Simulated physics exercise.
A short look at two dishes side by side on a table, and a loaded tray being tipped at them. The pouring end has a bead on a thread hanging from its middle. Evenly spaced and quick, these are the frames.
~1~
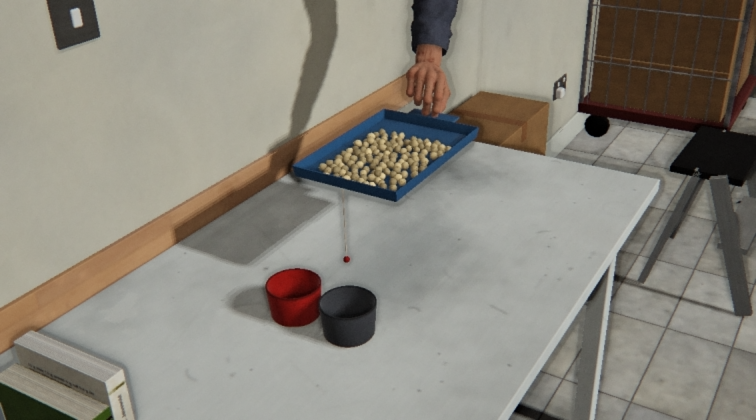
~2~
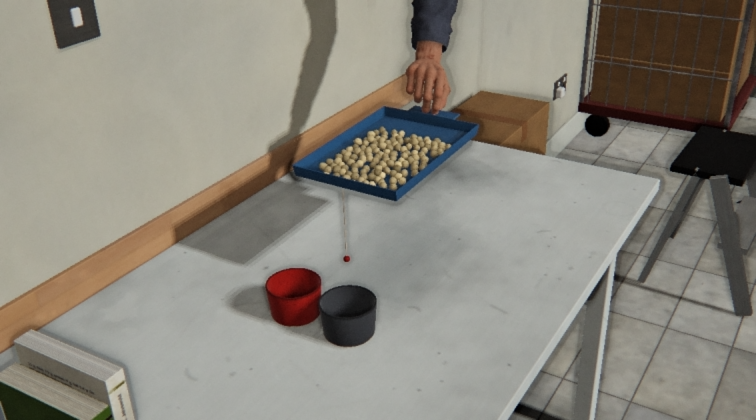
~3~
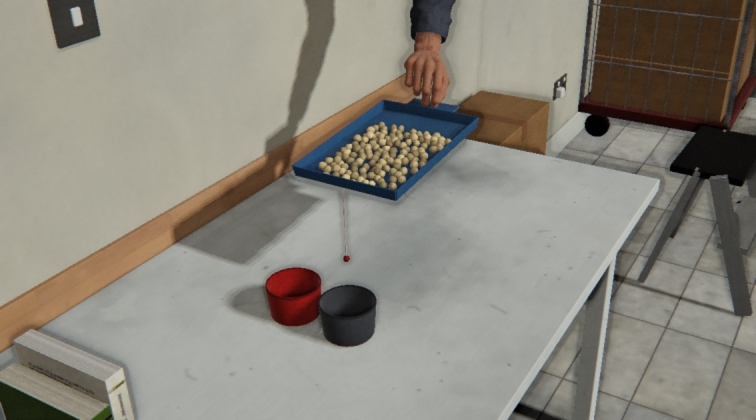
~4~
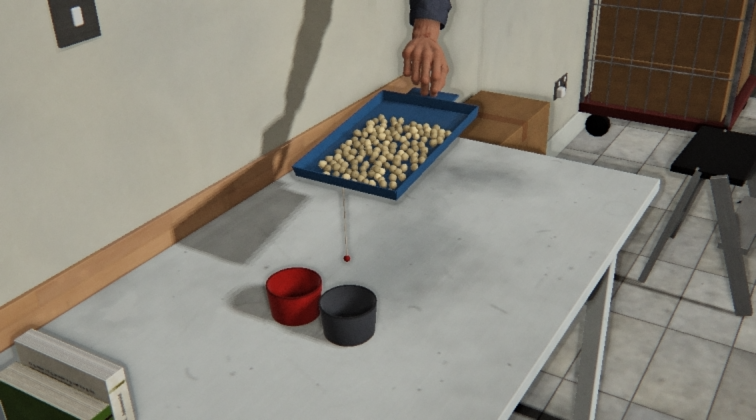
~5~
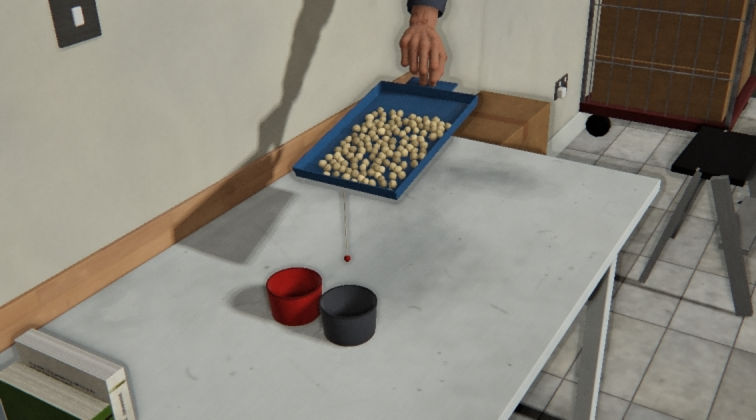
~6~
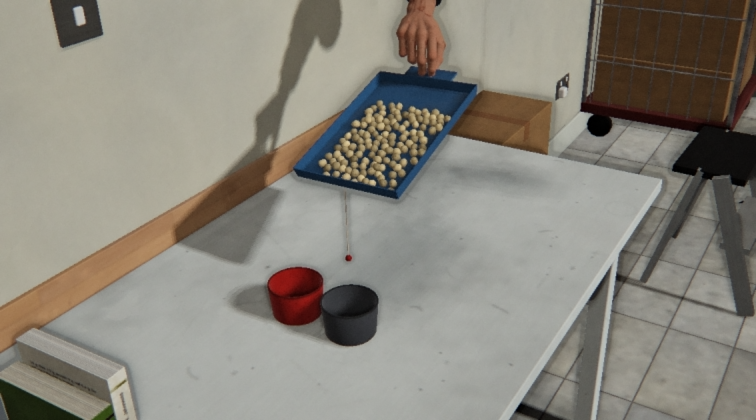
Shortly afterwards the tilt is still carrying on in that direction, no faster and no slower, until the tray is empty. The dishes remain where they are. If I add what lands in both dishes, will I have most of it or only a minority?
The dishes will gather the main share.
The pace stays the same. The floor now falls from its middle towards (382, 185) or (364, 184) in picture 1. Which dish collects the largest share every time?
One gives the rightmost dish and two gives the rightmost dish.
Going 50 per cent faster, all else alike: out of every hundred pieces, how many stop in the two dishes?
About 70 %.
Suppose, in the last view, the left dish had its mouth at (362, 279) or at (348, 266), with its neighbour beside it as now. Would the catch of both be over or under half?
Taking the places in turn, it's shy of half and then shy of half.
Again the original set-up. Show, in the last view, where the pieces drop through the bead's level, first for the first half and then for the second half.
First part (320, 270), rest (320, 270).
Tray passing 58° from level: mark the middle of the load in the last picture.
The middle of the pieces shows up near (351, 150).
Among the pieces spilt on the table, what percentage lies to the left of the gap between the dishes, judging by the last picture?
Roughly 70 %.
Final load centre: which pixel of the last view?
I'd say the middle ends up at about (308, 307).
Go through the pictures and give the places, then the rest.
In the first picture, corners of the pouring end at (295, 165) and (396, 191), level; middle of the load at (385, 158), macadamia nuts; left dish at (278, 309); right dish at (332, 329); bead on its thread at (347, 259).
In the second picture, corners of the pouring end at (295, 165) and (396, 190), level; middle of the load at (385, 157).
In the third picture, corners of the pouring end at (294, 165) and (395, 190), tipped barely, level across its low end; middle of the load at (385, 154).
In the fourth picture, corners of the pouring end at (294, 166) and (395, 190), tipped a little, level across its low end; middle of the load at (385, 150).
In the fifth picture, corners of the pouring end at (294, 167) and (395, 190), tipped a little, level across its low end; middle of the load at (384, 145).
In the sixth picture, corners of the pouring end at (295, 167) and (396, 190), tipped clearly, level across its low end; middle of the load at (384, 142); left dish at (280, 308); right dish at (334, 328).
Soon, tray tipped steeply; all on the tray.
A while on, tray tipped right over; nearly all on the tray; a stray few in the air.
Towards the end, tray tipped past a quarter turn; about a third in the right dish; about a third in the left dish; about a quarter outside both; a stray few in the air.
Finally, tray tipped past a quarter turn; about a third in the right dish; about a third in the left dish; about a third outside both.
